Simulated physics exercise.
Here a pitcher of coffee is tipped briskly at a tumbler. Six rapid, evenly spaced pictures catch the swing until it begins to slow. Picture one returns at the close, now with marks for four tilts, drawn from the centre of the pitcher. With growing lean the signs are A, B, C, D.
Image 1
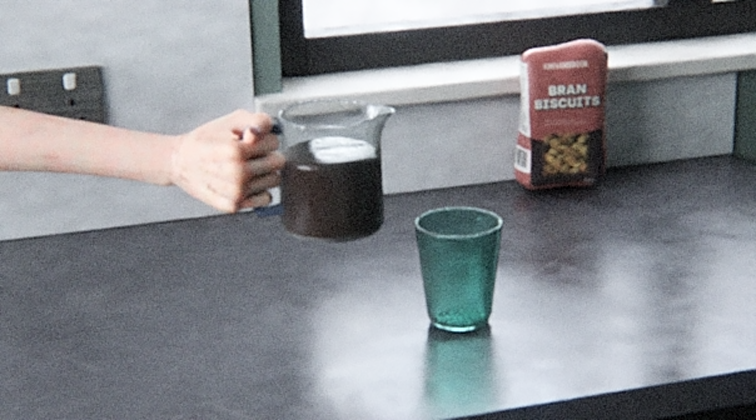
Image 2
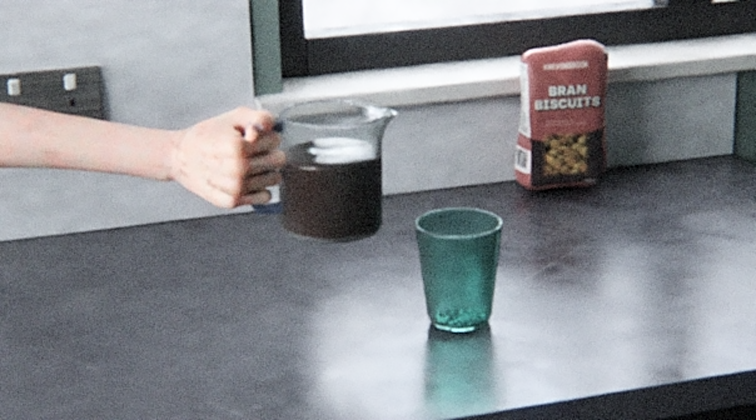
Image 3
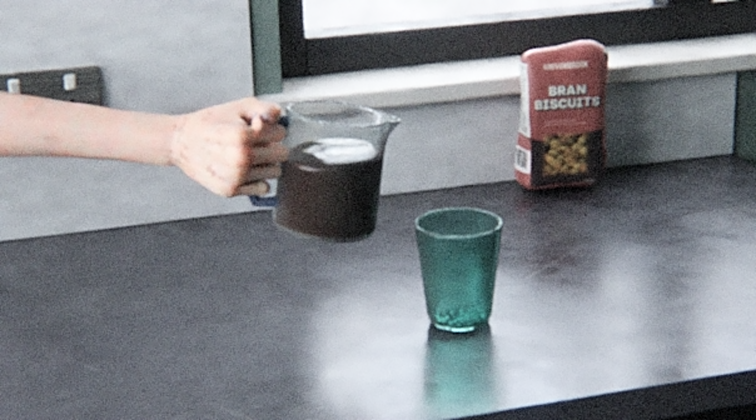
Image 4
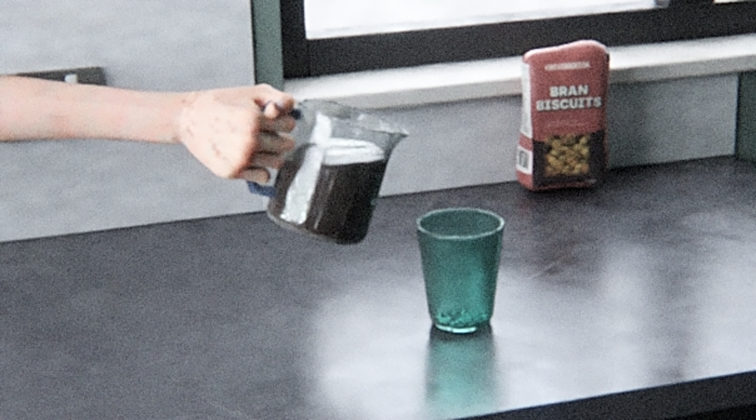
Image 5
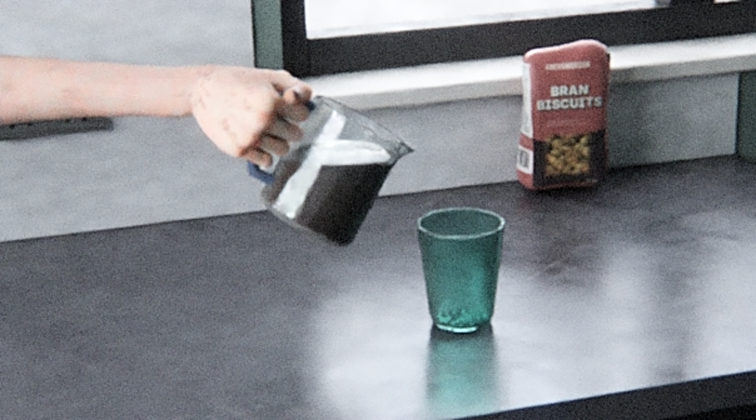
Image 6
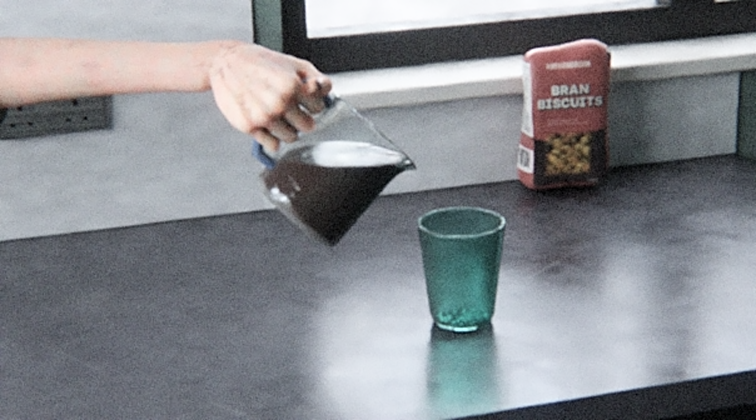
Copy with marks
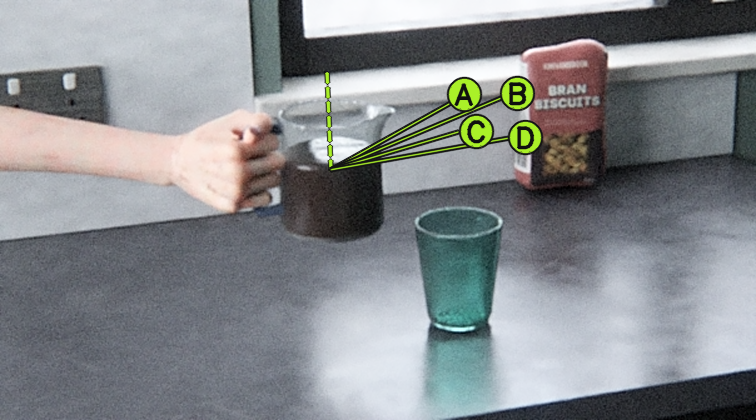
A glass pitcher of dark coffee, gripped by a hand reaching in from the left, starts upright beside a green tumbler on a dark counter. The hand rises slightly and tilts the pitcher steadily rightward, until it leans steeply with the coffee near its lip and the tumbler still empty.
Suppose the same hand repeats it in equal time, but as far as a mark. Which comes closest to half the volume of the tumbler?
Choose A.
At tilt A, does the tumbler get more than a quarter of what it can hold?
Yes.
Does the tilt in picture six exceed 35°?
Yes.
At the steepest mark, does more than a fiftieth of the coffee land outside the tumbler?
Yes.
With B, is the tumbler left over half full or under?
Over half.
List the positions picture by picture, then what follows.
In the first picture, upright, lip at (391, 109); rim of the tumbler round (458, 221); nothing has left yet.
In the second picture, tipped about 2°, lip at (394, 112); nothing has left yet.
In the third picture, tipped about 9°, lip at (399, 120); nothing has left yet.
In the fourth picture, tipped about 19°, lip at (407, 132); nothing has left yet.
In the fifth picture, tipped about 32°, lip at (413, 149); nothing has left yet.
In the sixth picture, tipped about 45°, lip at (414, 167); nothing has left yet.
On the marked copy, A at (449, 103); B at (501, 98); C at (458, 131); D at (508, 138).
For tilt A, the tumbler ends with about 50 % of what it can hold.
For tilt B, the tumbler ends with about 65 % of what it can hold.
For tilt C, the tumbler ends with about 76 % of what it can hold; 4 % of the coffee is spilt.
For tilt D, the tumbler ends with about 69 % of what it can hold; 20 % of the coffee is spilt.
